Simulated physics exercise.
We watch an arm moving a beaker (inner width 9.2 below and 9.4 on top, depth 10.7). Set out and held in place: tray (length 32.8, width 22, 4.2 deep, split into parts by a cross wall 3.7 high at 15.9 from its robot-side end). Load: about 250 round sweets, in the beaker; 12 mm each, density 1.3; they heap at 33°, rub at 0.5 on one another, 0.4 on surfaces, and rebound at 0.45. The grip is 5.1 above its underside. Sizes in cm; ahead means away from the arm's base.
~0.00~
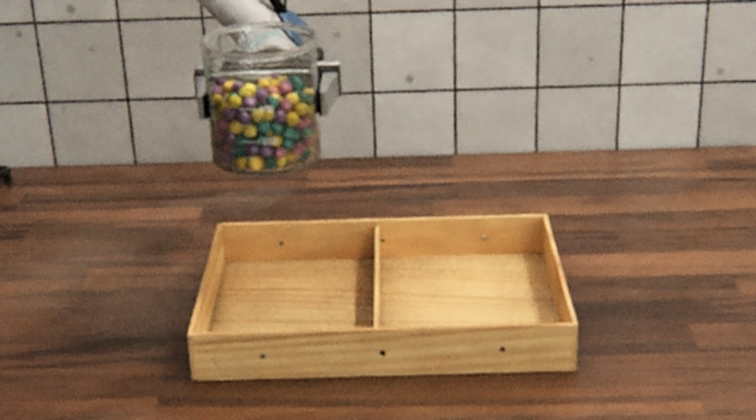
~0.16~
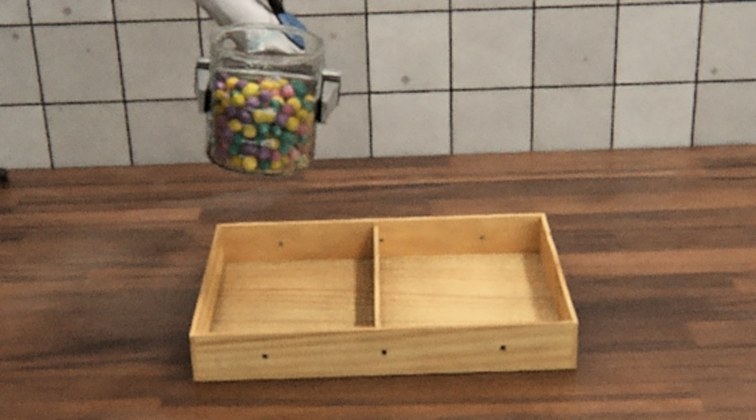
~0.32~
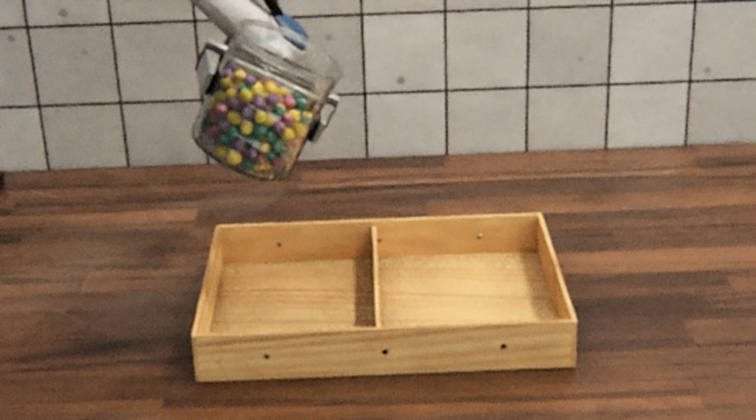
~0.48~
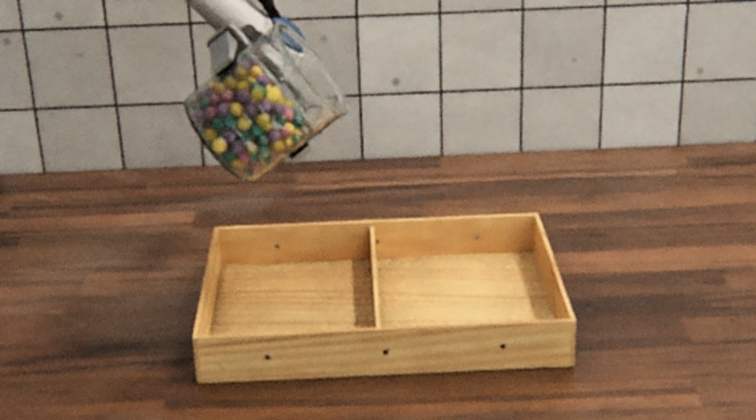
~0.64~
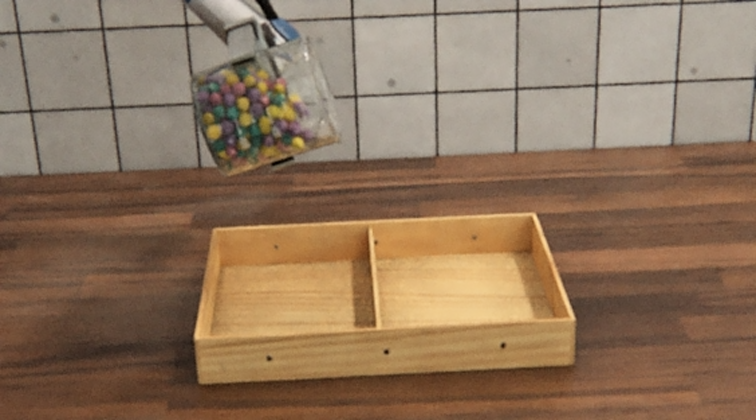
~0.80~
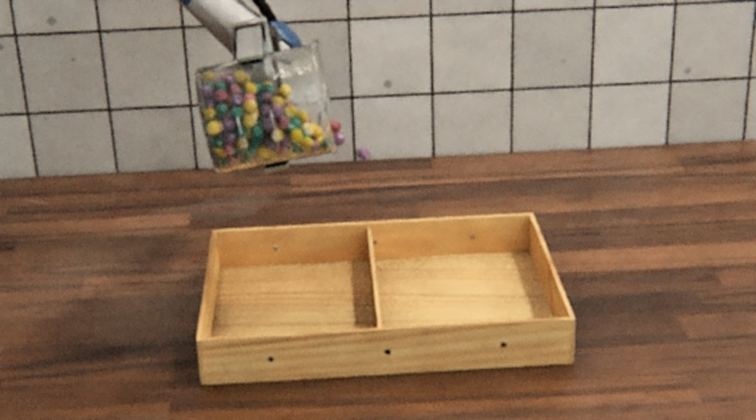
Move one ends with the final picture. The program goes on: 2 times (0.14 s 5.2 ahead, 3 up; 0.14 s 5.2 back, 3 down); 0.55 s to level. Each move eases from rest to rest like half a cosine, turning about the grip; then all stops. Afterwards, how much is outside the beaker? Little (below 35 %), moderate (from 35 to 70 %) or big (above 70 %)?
A big share, above 70 %, ends outside the beaker.
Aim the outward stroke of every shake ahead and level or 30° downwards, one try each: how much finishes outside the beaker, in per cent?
About 75 and 45 per cent.
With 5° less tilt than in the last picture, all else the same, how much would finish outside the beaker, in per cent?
It would be near 75 per cent.
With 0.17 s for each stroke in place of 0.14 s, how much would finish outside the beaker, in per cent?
It would be near 70 per cent.
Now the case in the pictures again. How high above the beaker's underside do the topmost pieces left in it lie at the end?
Some 4.0 cm.
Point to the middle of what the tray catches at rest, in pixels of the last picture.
At about (466, 300).
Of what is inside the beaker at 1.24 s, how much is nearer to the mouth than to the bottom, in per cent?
About 60 per cent.
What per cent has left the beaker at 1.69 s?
Near 85 per cent so far.
After 1.24 s, tilted 81° forward, highest piece 25 above the table; 159 in the far-side part, 86 in the beaker, 6 in the robot-side part, 3 in flight or on a rim.
After 1.69 s, tilted 28° forward, highest piece 22 above the table; 203 in the far-side part, 37 in the beaker, 13 in the robot-side part, 1 on the table or floor.
After 2.11 s, level, highest piece 20 above the table; 203 in the far-side part, 37 in the beaker, 13 in the robot-side part, 1 on the table or floor.
After 3.16 s, level, highest piece 20 above the table; 203 in the far-side part, 37 in the beaker, 13 in the robot-side part, 1 on the table or floor.
In the end, 203 in the far-side part, 37 in the beaker, 13 in the robot-side part, 1 on the table or floor. That is 85 % outside the beaker.
